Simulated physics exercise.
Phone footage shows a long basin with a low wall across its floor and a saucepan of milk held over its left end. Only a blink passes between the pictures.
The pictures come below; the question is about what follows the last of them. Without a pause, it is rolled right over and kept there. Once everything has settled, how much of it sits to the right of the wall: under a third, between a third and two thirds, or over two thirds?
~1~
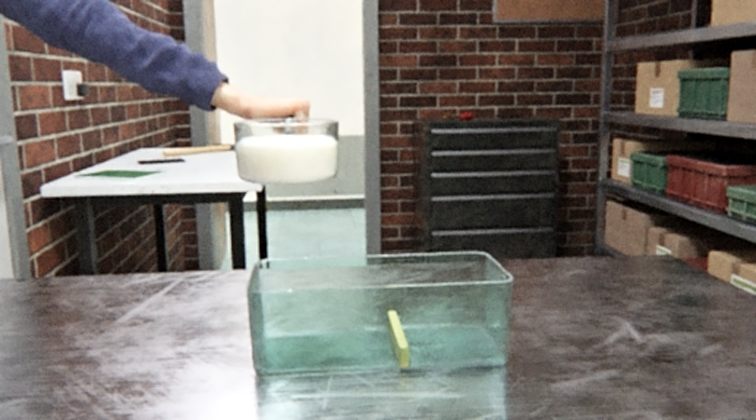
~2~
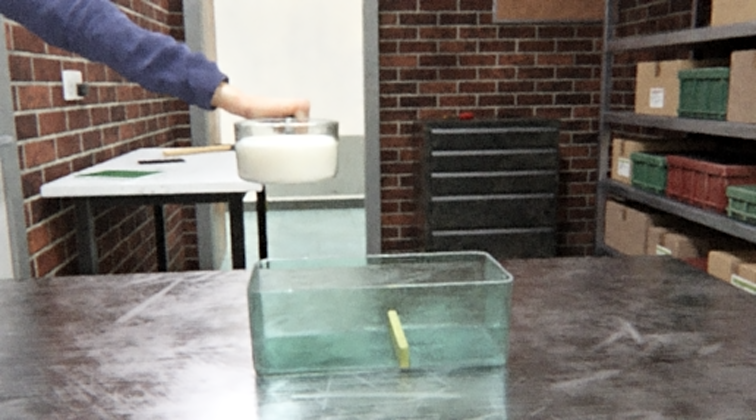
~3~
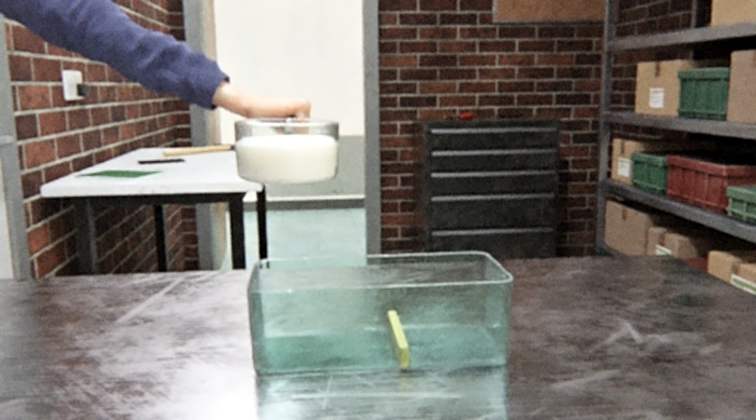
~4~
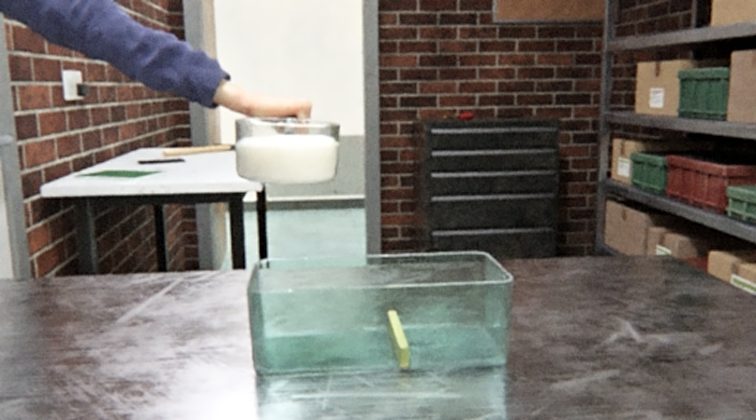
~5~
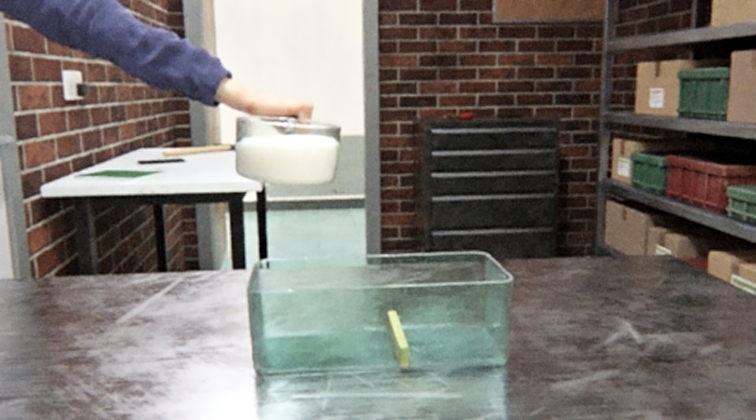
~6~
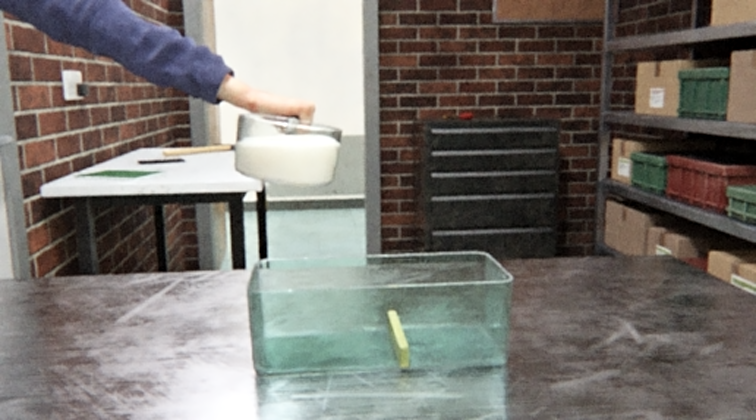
The share right of the wall is left at a third to two thirds.
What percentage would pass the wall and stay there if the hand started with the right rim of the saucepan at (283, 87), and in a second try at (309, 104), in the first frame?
First try: About 15 %; second try: About 15 %.
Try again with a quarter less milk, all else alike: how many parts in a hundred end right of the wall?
35 per cent.
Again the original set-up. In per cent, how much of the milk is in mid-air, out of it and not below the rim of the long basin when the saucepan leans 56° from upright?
I'd say some 25 per cent of it.
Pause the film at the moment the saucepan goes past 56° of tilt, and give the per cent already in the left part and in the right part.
Left part: Around 5 %. Right part: Around 0 %.
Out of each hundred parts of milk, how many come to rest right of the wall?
Around 50 %.
A moment on, the saucepan is tipped part way and 74 per cent is still to pour, 4 is left of the wall and 0 right of it.
Next, the saucepan is tipped on its side and 18 per cent is still to pour, 20 is left of the wall and 46 right of it.
Then the saucepan is tipped right over and 1 per cent is still to pour, 46 is left of the wall and 49 right of it.
Later the saucepan is tipped right over and 0 per cent is still to pour, 49 is left of the wall and 50 right of it.
Finally, 49 per cent lies left of the wall, 50 right of it and 1 outside.
